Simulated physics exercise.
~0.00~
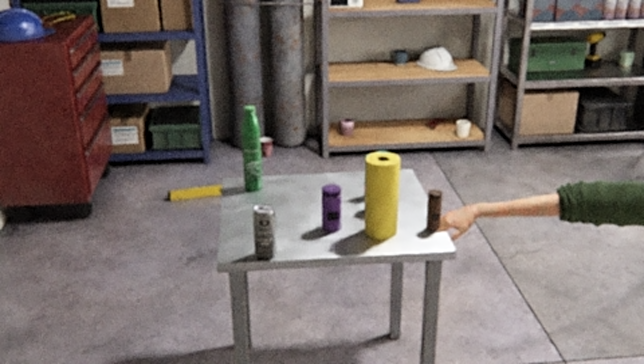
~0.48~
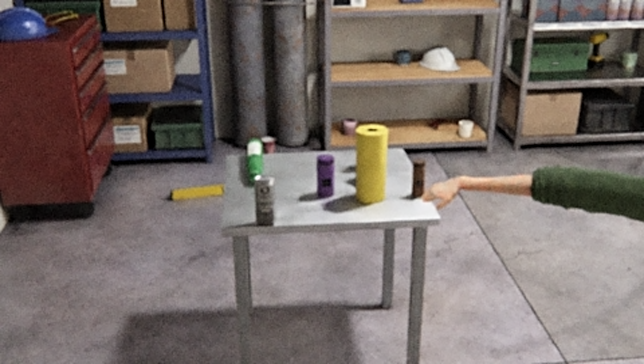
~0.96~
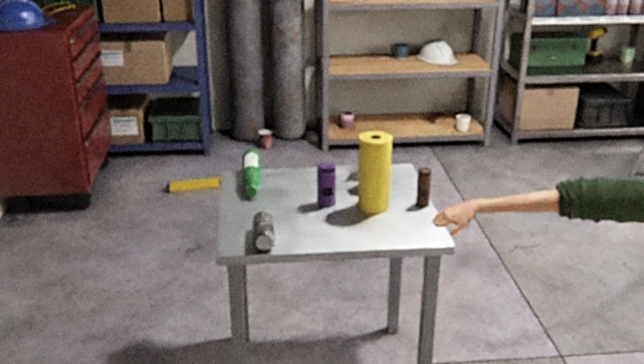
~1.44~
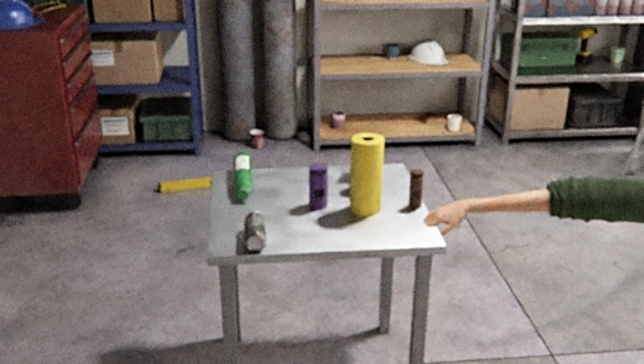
At first, a green bottle, a grey can, a purple jar, a tall yellow roll and a small brown shaker stand on a small grey table in a workshop, with a green-sleeved arm reaching in from the right to its edge. The table moves away from the viewer, and the green bottle topples onto its side near the back left corner. The table then comes back toward the viewer, and the grey can falls over near the front. At the end, the hand is still at the table's edge, the bottle and can lie on their sides, and the jar, roll and shaker remain upright.
